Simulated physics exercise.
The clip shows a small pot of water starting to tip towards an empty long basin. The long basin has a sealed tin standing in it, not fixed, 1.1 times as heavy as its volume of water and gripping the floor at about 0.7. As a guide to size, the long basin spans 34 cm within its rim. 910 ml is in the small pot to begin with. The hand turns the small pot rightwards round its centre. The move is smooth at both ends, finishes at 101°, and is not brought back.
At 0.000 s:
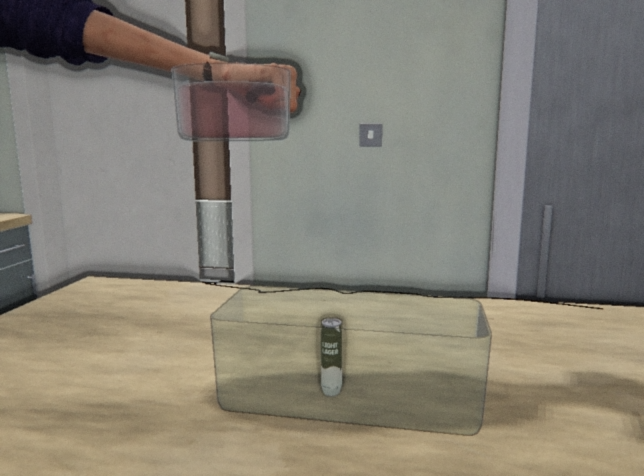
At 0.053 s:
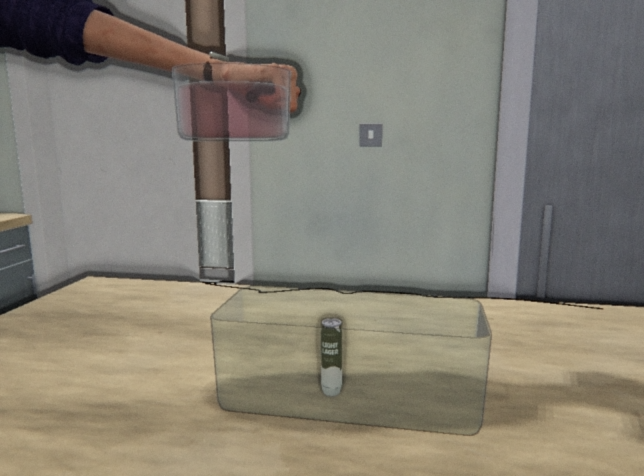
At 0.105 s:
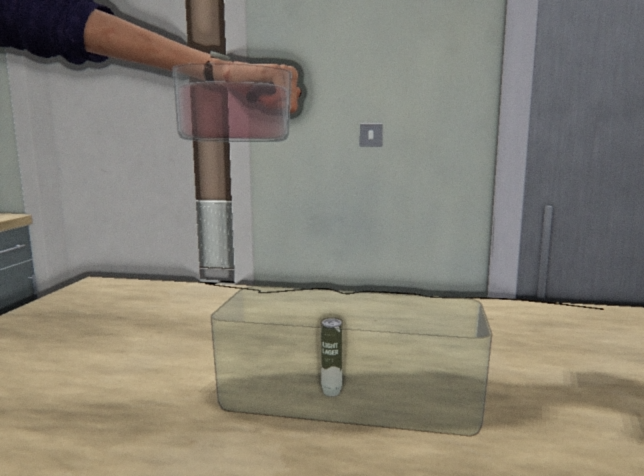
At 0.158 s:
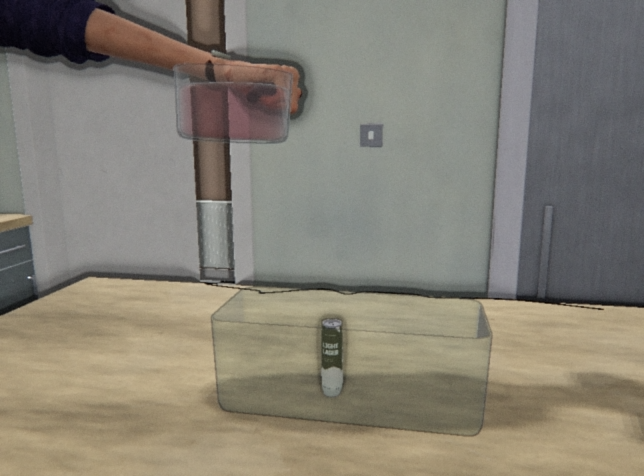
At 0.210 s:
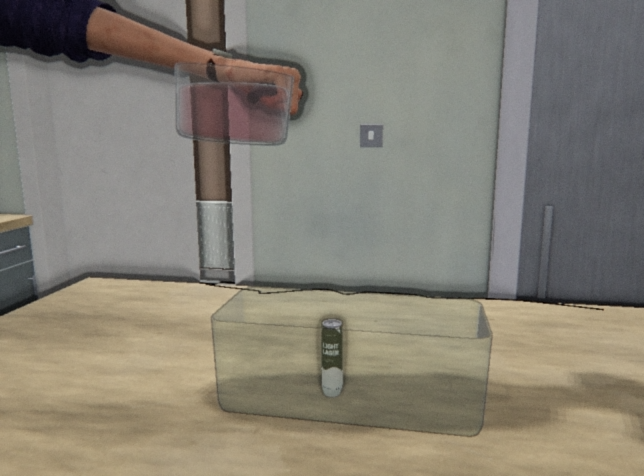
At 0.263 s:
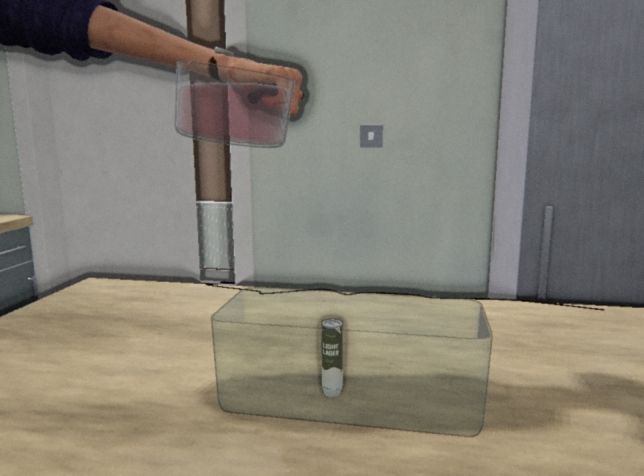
A hand tilting a small clear pot of reddish liquid slightly rightwards above a long clear basin with a tin on a wooden table.
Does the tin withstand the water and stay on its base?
Yes, it ends up erect.
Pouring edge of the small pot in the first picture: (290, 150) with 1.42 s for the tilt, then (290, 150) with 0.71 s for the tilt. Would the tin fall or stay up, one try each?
First it stays on its base; then it tips over.
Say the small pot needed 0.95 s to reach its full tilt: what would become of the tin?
Then the tin tumbles.
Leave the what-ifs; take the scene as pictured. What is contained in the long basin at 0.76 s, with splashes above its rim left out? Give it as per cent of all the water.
Some 2 per cent.
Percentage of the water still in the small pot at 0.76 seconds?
Close to 74 in a hundred.
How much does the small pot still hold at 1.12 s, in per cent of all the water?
About 20 % is still there.
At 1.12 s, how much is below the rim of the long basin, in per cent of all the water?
Some 56 per cent.
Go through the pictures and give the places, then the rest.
In the first frame, tilt 0°; pouring edge (288, 71); surface from (184, 89) to (287, 87); the long basin's rim runs from (227, 302) to (485, 318); the tin's top is at (332, 326).
In the second frame, tilt 0°; pouring edge (288, 71); surface from (184, 89) to (287, 87).
In the third frame, tilt 1°; pouring edge (289, 73); surface from (185, 89) to (288, 88).
In the fourth frame, tilt 3°; pouring edge (290, 75); surface from (186, 90) to (288, 89).
In the fifth frame, tilt 5°; pouring edge (291, 78); surface from (186, 90) to (289, 89).
In the sixth frame, tilt 8°; pouring edge (292, 81); surface from (186, 91) to (291, 90).
After 0.76 s the tilt is 56° and 74 per cent is still to pour; the tin stands where it began.
After 1.12 s the tilt is 91° and 19 per cent is still to pour; the tin stands where it began.
After 1.51 s the tilt is 101° and 2 per cent is still to pour; the tin stands where it began.
After 1.92 s the tilt is 101° and 0 per cent is still to pour; the tin stands where it began.
In the end the tin stands where it began.
